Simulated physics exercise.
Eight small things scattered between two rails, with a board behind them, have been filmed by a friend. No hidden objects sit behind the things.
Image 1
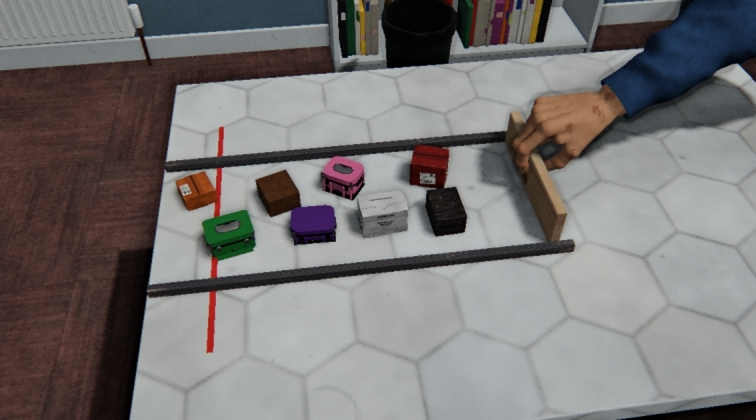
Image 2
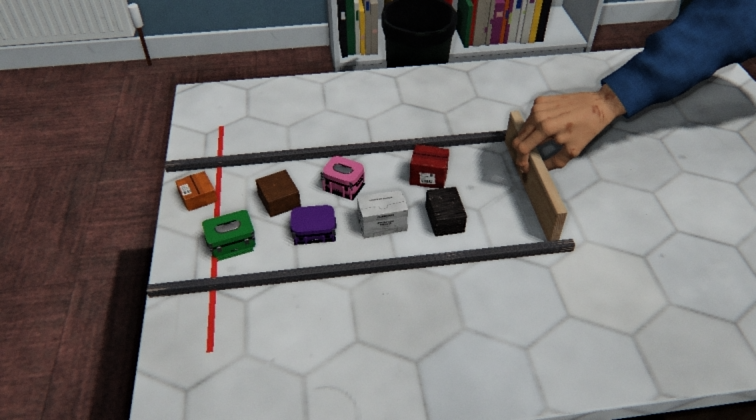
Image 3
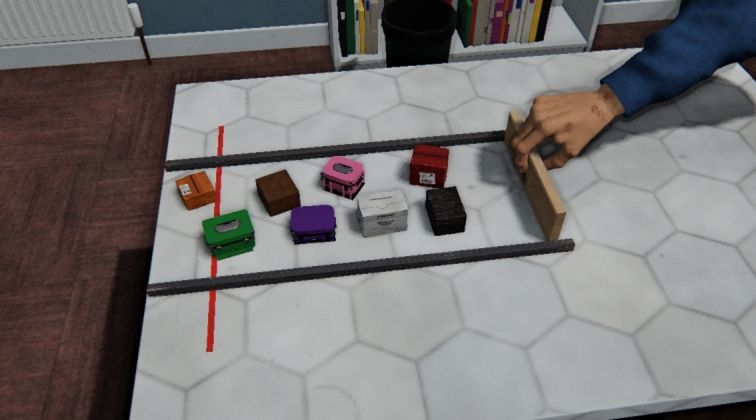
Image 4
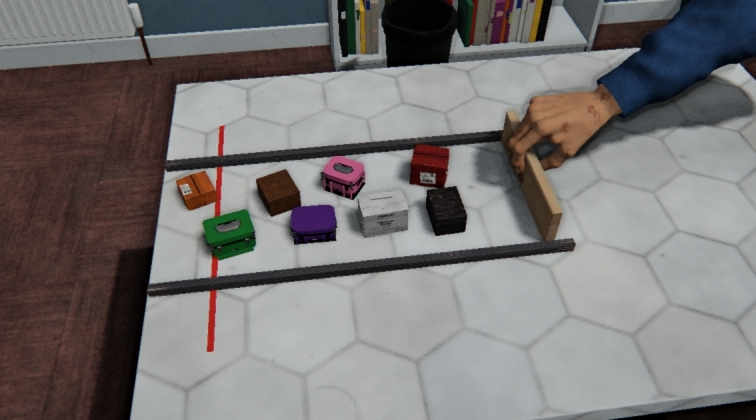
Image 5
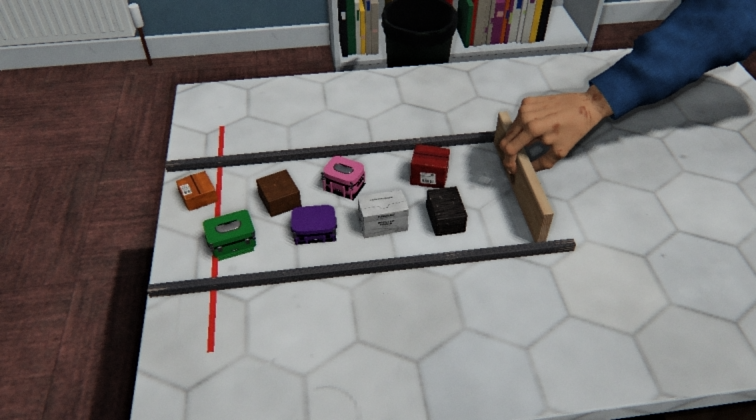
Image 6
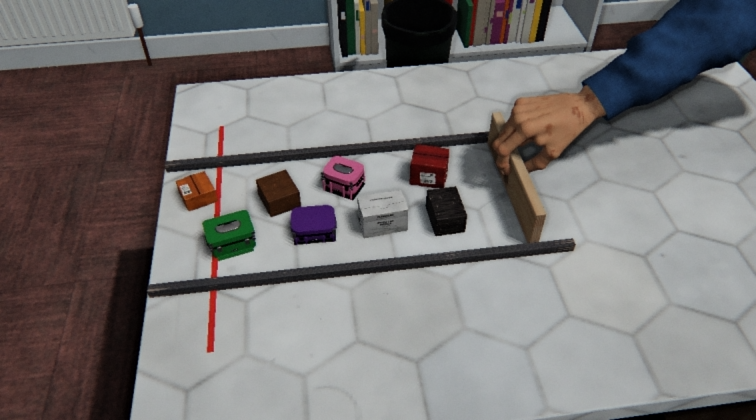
A hand sliding a wooden board slightly left between two dark rails, while eight small colourful boxes and cases sit still.
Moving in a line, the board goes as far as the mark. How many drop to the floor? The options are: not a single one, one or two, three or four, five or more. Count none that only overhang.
Answer: Three or four.
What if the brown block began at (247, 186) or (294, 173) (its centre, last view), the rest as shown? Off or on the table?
Taking the two spots in turn, it gets knocked off and then stays put.
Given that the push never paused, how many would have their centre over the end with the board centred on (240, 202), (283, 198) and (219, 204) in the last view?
Place by place, 3, 1 and 4.
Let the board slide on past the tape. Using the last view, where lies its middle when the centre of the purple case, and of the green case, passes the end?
Purple case: (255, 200); green case: (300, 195).
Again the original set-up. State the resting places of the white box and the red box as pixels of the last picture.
Same order as the question: First (155, 243), second (197, 192).
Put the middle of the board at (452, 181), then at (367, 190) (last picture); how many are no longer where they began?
Counts: 2 / 7.
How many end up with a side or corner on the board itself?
Number: 2.
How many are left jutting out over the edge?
Tally: 2.
Soon after, none off yet; orange box at rest near (197, 191); green case at rest near (230, 235); brown block at rest near (279, 193).
Then, none off yet; orange box at rest near (197, 191); green case moved about its own width near (163, 241); brown block moved about its own width near (220, 206).
At rest, the number that fall off is three or four; fallen, purple case, brown block, green case and orange box.
